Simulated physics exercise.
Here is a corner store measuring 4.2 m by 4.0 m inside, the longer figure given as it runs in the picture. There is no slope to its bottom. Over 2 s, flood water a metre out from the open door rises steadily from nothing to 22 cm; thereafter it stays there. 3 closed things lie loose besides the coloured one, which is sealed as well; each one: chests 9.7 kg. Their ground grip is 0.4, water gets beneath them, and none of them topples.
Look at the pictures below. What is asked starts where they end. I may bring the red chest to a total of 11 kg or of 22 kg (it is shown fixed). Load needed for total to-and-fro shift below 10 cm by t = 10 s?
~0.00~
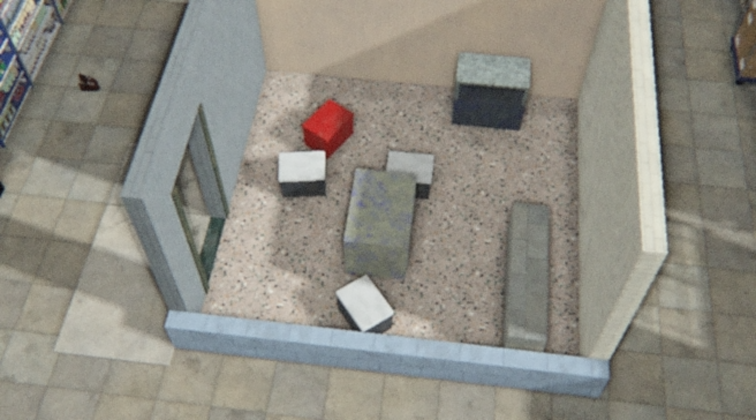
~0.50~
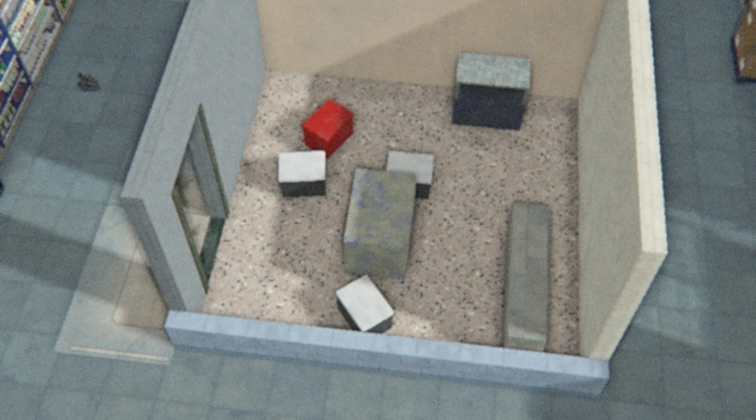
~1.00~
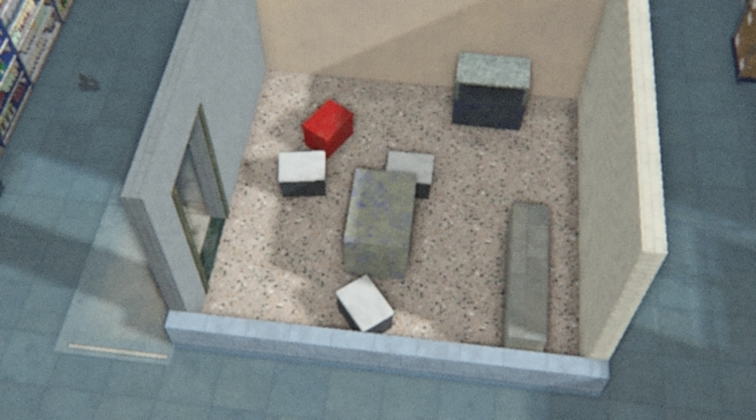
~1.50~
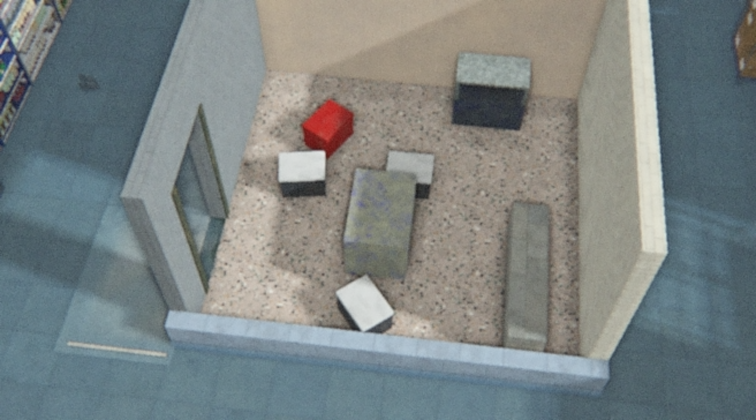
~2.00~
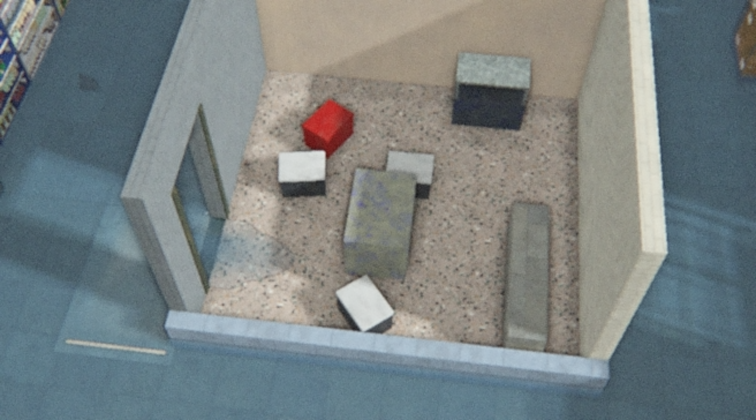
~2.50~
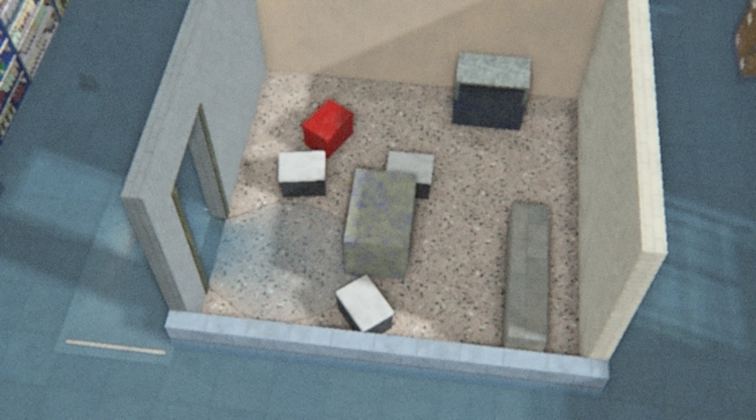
Heavier choice only.
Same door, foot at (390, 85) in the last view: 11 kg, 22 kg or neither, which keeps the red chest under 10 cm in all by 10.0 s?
I'd say neither one will work.
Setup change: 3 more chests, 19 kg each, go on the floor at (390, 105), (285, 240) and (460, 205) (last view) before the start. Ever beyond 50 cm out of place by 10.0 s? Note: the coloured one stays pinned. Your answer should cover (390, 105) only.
The shift ends up within the mark.
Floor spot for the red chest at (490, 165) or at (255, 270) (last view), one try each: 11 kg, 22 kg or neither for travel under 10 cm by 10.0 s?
Heavier load only; no load.
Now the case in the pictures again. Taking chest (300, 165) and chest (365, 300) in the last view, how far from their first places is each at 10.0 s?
In that order: 60 cm, 300 cm.
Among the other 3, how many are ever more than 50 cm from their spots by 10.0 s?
By my tally, 2.
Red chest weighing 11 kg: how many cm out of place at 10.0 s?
About 60 cm.
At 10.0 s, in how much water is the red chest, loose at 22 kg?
About 6 cm.
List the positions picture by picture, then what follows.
The first picture shows the red chest at (328, 119) rests on the ground; water covers 0.0 m2; 0 of 4 have shifted.
The second picture shows the red chest at (328, 119) rests on the ground; water covers 0.0 m2; 0 of 4 have shifted.
The third picture shows the red chest at (328, 119) rests on the ground; 0.0 m2 under water; 0 of 4 have shifted.
The fourth picture shows the red chest at (328, 119) rests on the ground; 0.0 m2 under water; 0 of 4 have shifted.
The fifth picture shows the red chest at (328, 119), on the bottom; water covers 0.5 m2; 0 of 4 have shifted.
The sixth picture shows the red chest at (328, 119), on the bottom; 2.1 m2 under water; 0 of 4 have shifted.
After 3.5 s the red chest would be 0 cm from its start with 11 kg and 0 cm from its start with 22 kg; 0 cm of water round it then.
After 4.5 s the red chest would be 5 cm from its start with 11 kg and 0 cm from its start with 22 kg; 3 cm of water round it then.
After 7.0 s the red chest would be 31 cm from its start with 11 kg and 0 cm from its start with 22 kg; 4 cm of water round it then.
After 10.0 s the red chest would be 68 cm from its start with 11 kg and 0 cm from its start with 22 kg; 6 cm of water round it then.
